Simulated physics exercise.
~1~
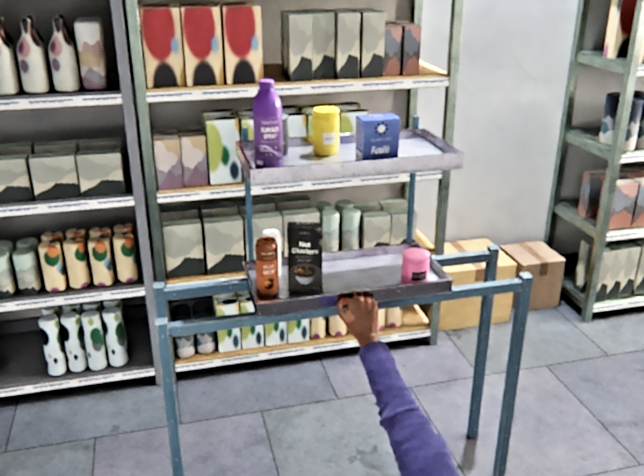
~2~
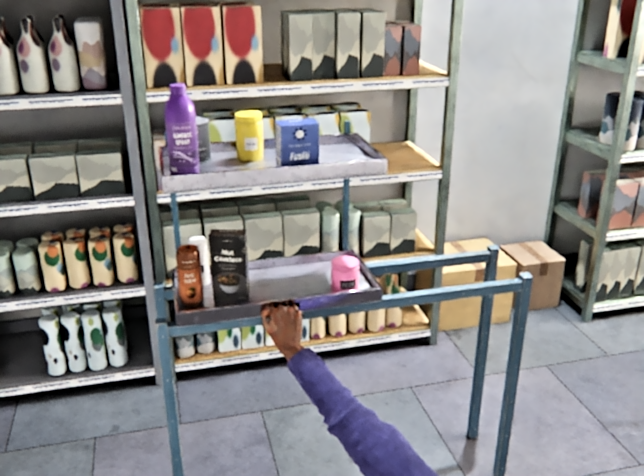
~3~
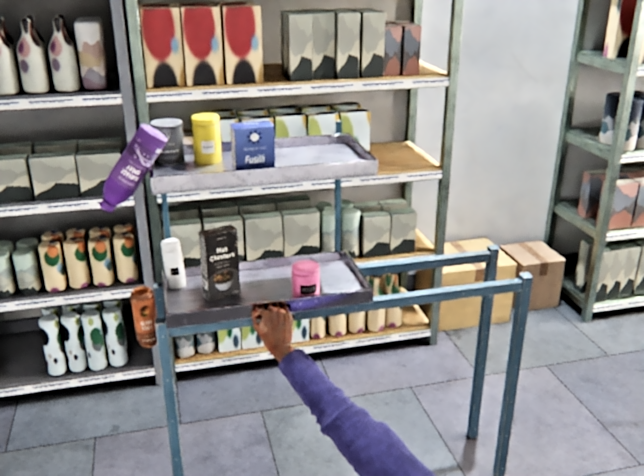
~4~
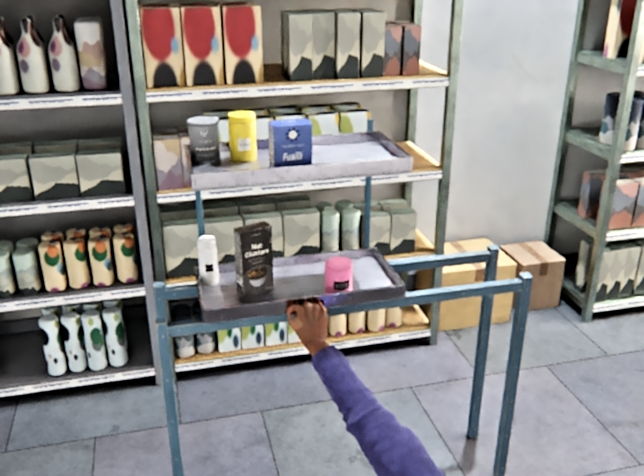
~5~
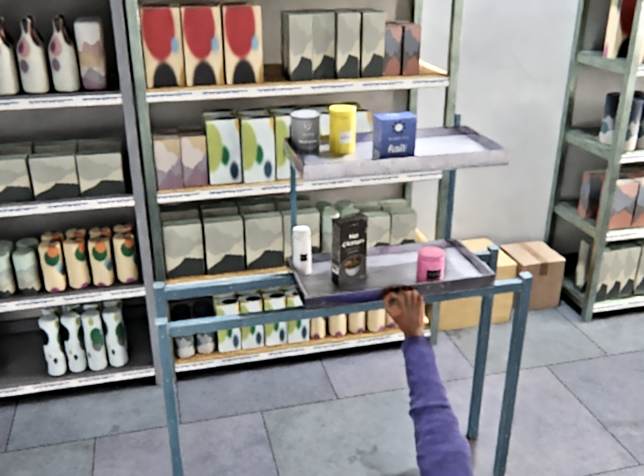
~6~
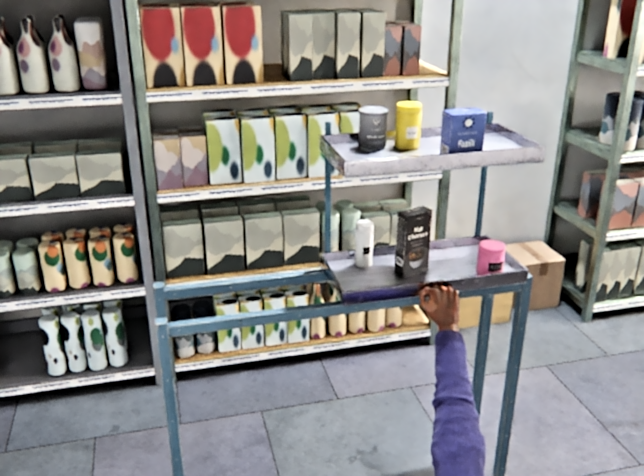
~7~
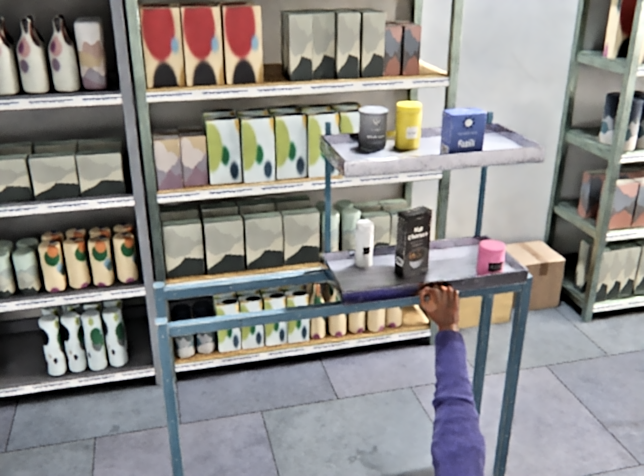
A purple-sleeved arm grips a two-level grey tray that slides on a blue frame in a shop aisle, seen from in front and slightly above, with stocked shelves behind. The upper level carries a purple bottle, a yellow jar and a blue packet; the lower holds an orange-brown container, a black packet and a pink jar. The hand shoves the tray left, and the purple bottle and orange container tip off the left end and drop from sight, revealing a grey tin and white shaker. The hand then pushes the tray across to the right, where it rests with the remaining items upright.
